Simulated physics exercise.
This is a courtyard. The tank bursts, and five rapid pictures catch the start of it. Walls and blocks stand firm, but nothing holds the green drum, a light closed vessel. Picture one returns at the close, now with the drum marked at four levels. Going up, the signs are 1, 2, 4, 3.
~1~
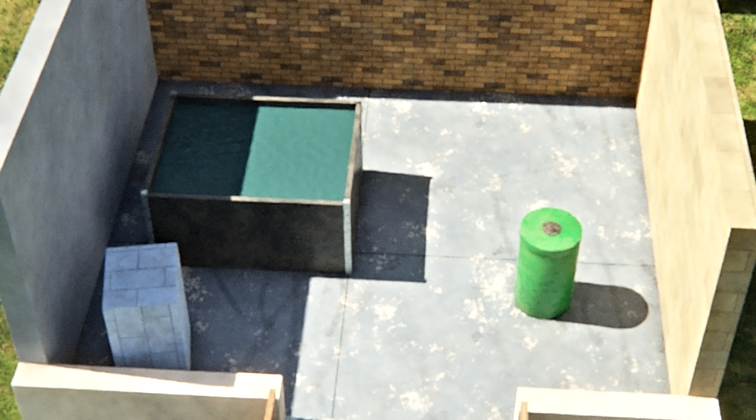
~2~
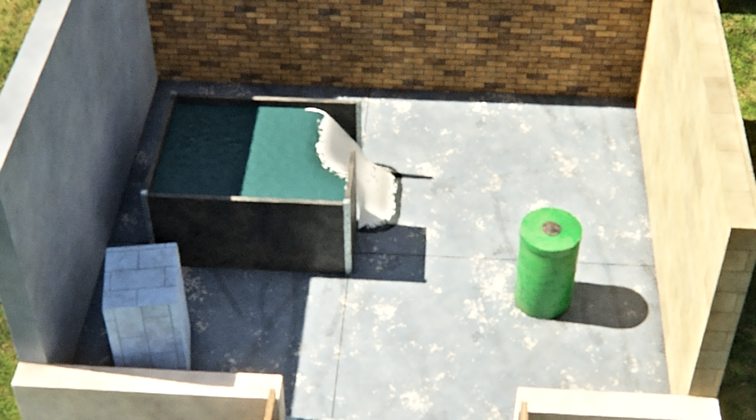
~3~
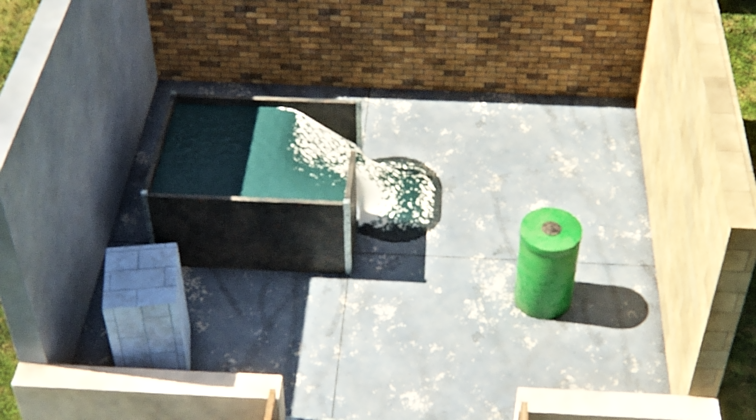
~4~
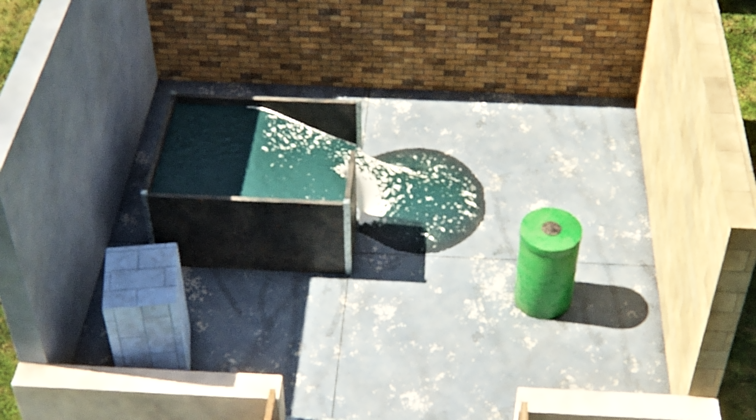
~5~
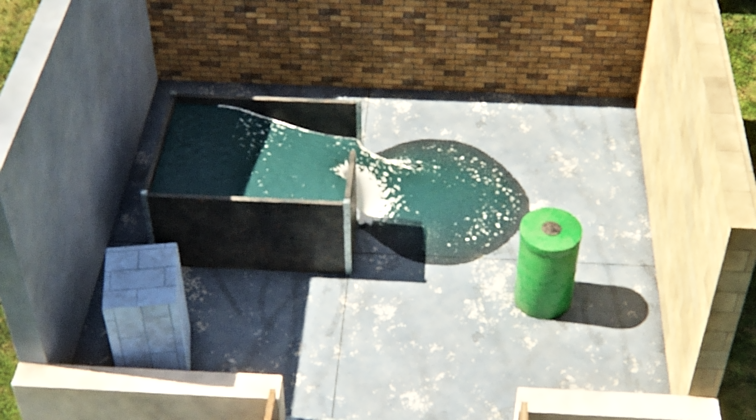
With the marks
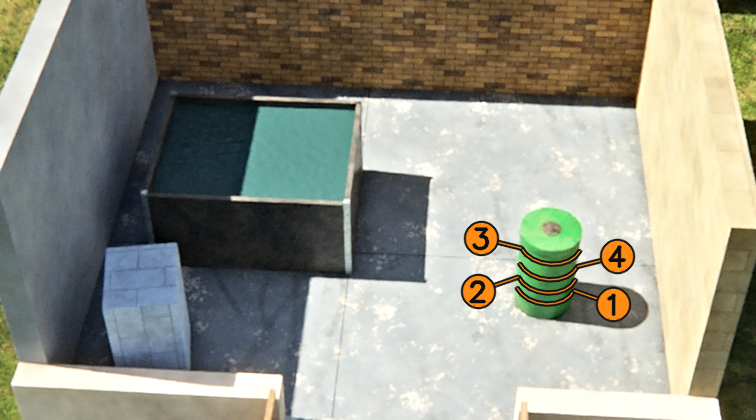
A walled courtyard with a brick back wall and a grey, pale-flecked floor is seen from a high, fixed viewpoint. A dark tank full of green water stands at left, a pale blue-grey block in front of it and a green drum at right. White, foaming water pours from the tank's right end, spreading rightward in a widening pool as the tank's level drops near that end.
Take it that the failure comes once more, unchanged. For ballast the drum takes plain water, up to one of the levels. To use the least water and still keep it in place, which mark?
Choose 1.
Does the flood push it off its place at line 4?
No, not at all.
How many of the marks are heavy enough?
All of the four.
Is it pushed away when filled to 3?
No, that is safe.
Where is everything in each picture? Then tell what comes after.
In the first picture, lid of the green drum at (551, 229); tank full, its middle at (257, 153); open gate at (399, 385).
In the second picture, 2 % of the ground wet, in view closest to the drum at (389, 214).
In the third picture, 4 % of the ground wet, in view closest to the drum at (415, 229).
In the fourth picture, 7 % of the ground wet, in view closest to the drum at (468, 228).
In the fifth picture, lid of the green drum at (551, 229); 11 % of the ground wet, in view closest to the drum at (474, 251).
On the marked copy, 1 at (546, 304); 2 at (547, 293); 3 at (551, 264); 4 at (549, 279); from the bottom up 1, 2, 4, 3.
For line 1, it does not move.
For line 2, it does not move.
For line 3, it does not move.
For line 4, it does not move.
